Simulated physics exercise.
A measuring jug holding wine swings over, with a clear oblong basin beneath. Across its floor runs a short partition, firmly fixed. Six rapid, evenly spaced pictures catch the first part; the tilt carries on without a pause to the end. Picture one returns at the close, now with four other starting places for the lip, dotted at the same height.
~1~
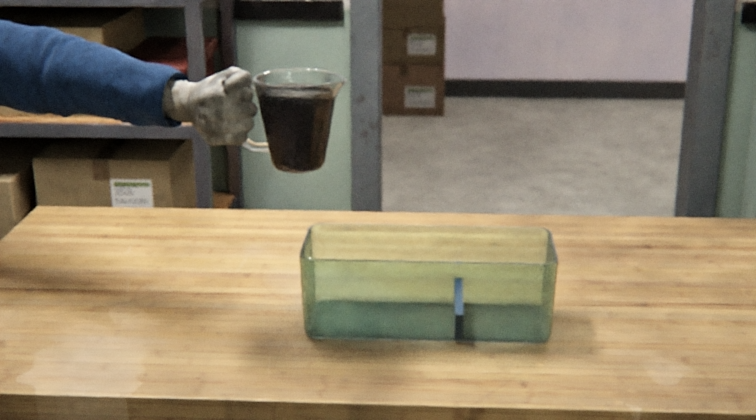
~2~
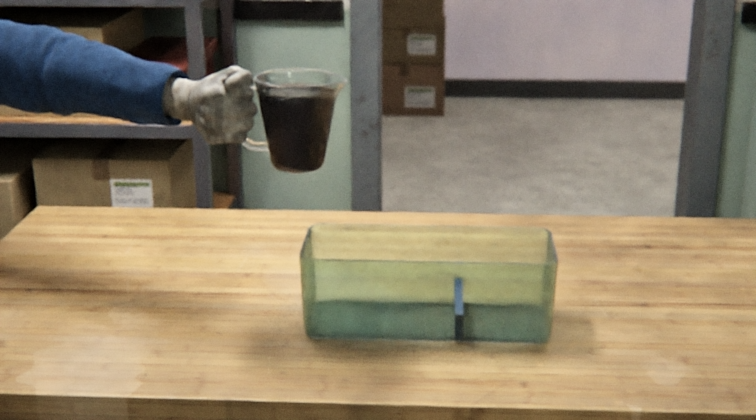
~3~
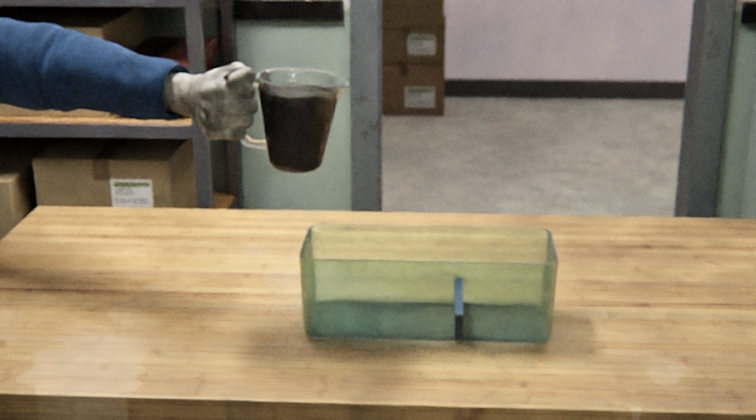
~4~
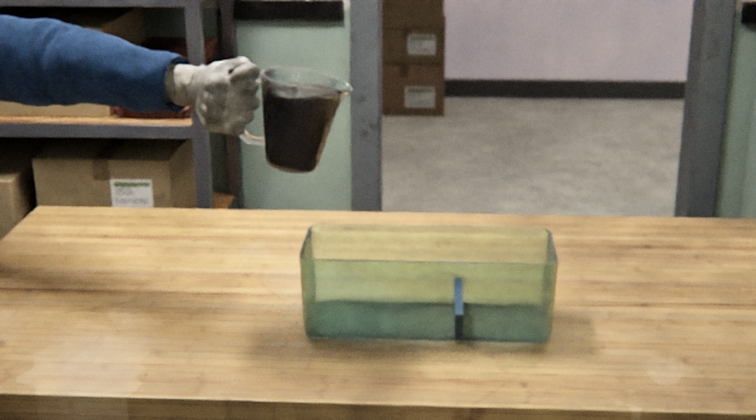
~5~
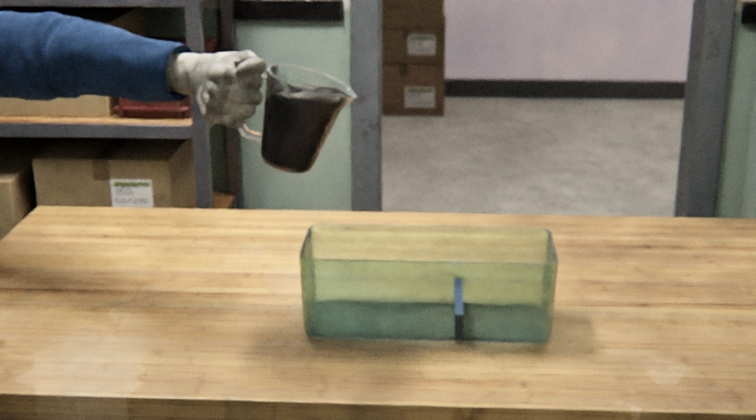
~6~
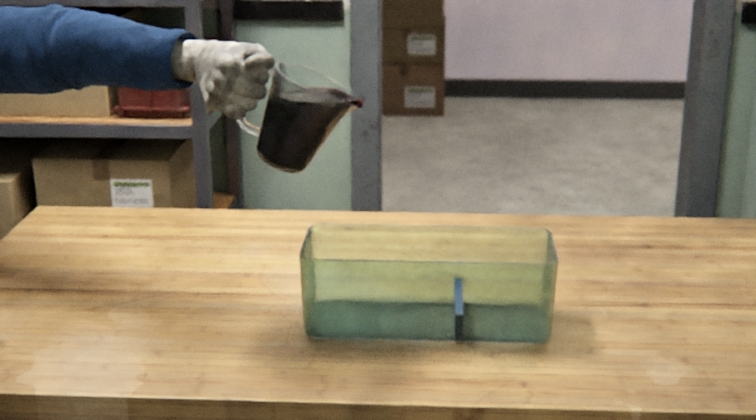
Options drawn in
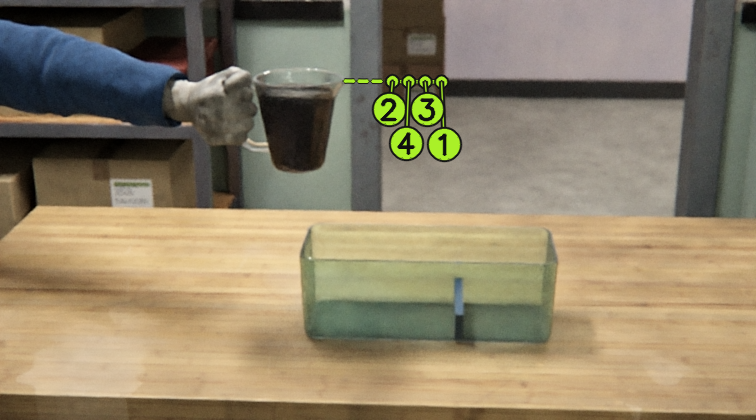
To begin with, a gloved hand at the left holds a clear jug of dark liquid nearly still and upright above a wooden table, where a clear oblong basin with a short upright partition sits. The hand then steadily tilts the jug to the right, until dark liquid just reaches over its lip.
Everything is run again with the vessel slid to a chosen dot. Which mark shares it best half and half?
2 is best.
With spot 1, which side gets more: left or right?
The right side.
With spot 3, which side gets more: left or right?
The right side.
On the marked copy, 1 at (441, 82); 2 at (392, 81); 3 at (425, 81); 4 at (408, 81).
With 1, about 6 % ends left of the wall and 92 % right of it.
With 2, about 45 % ends left of the wall and 54 % right of it.
With 3, about 5 % ends left of the wall and 94 % right of it.
With 4, about 12 % ends left of the wall and 86 % right of it.
